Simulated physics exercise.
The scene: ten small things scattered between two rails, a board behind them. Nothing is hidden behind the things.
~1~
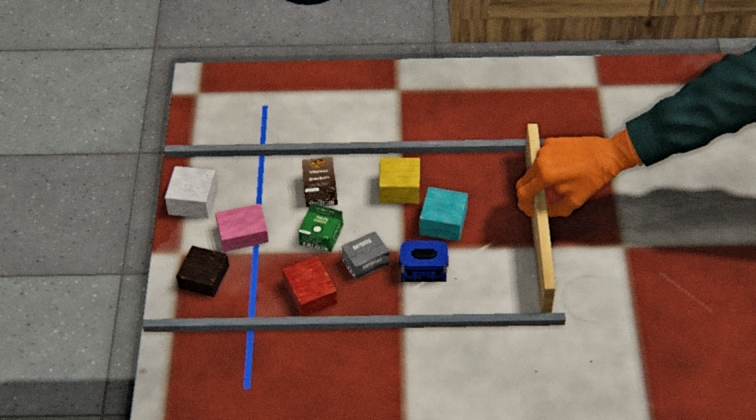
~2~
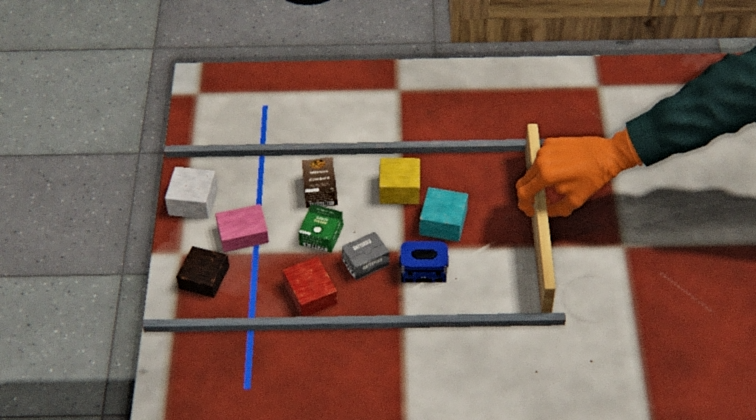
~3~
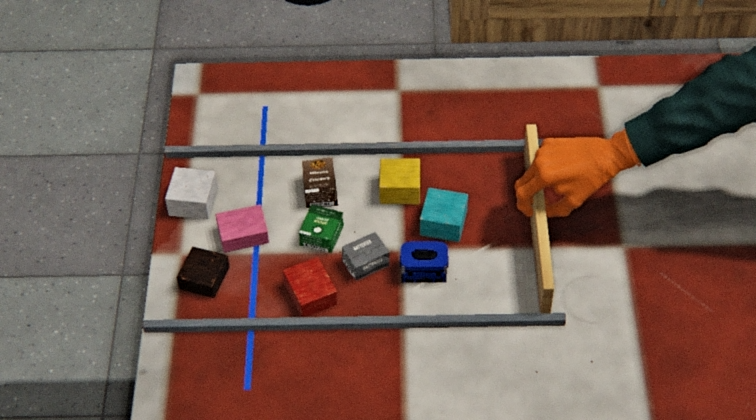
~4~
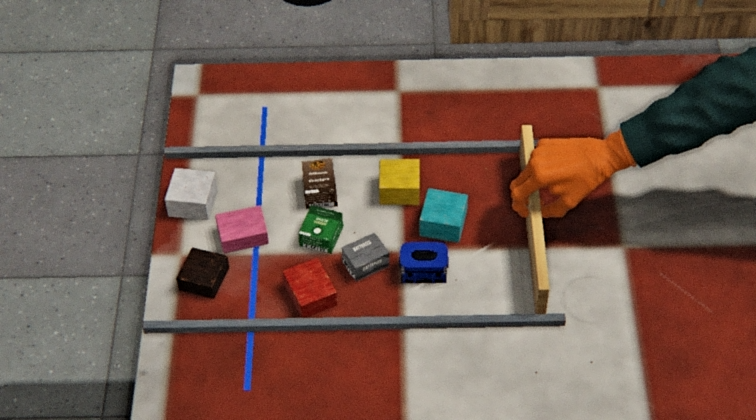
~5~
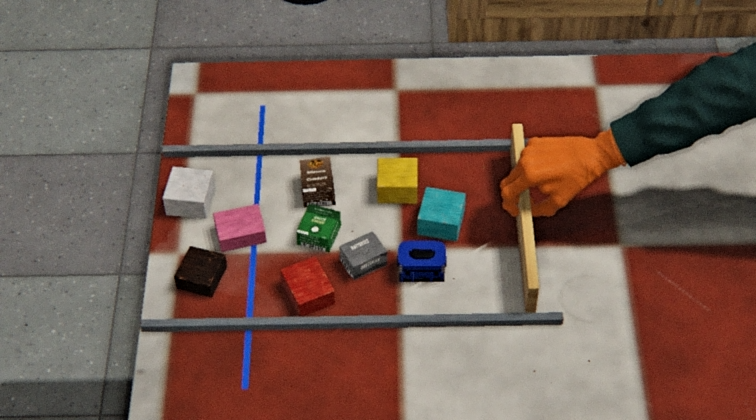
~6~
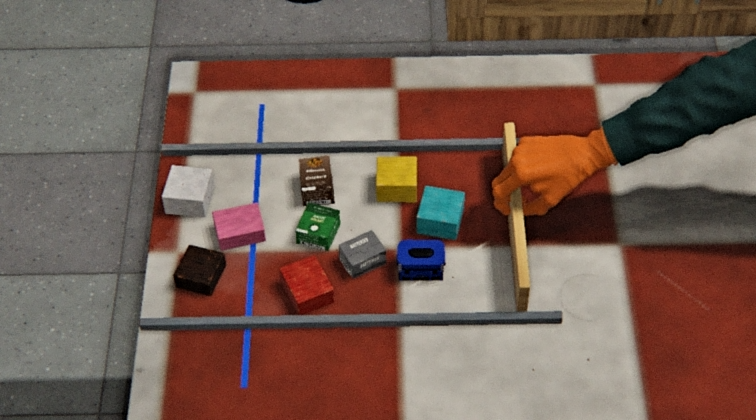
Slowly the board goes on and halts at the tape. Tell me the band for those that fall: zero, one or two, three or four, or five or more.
As it turns out, the number that fall off is zero.
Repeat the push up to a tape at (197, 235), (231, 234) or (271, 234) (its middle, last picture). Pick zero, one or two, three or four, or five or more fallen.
Taking them in turn, five or more; one to two; zero.
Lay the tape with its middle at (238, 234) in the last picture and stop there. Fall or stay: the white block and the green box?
The white block goes over; the green box remains up.
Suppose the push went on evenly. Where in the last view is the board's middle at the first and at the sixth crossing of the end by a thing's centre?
At (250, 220) for the first, at (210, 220) for the sixth.
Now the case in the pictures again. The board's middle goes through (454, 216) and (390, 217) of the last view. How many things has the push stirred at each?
By then 1, and 6.
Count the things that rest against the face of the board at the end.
It touches 4.
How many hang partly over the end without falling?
Overhanging: 2.
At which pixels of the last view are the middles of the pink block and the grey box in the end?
The pink block stops around (155, 222); the grey box around (191, 245).
Soon after, none off yet; white block at rest near (189, 191); black block at rest near (200, 270); pink block at rest near (239, 226).
After that, none off yet; white block moving near (187, 189); black block moving near (197, 272); pink block displaced about its own width near (189, 227).
In the end, the number that fall off is zero.
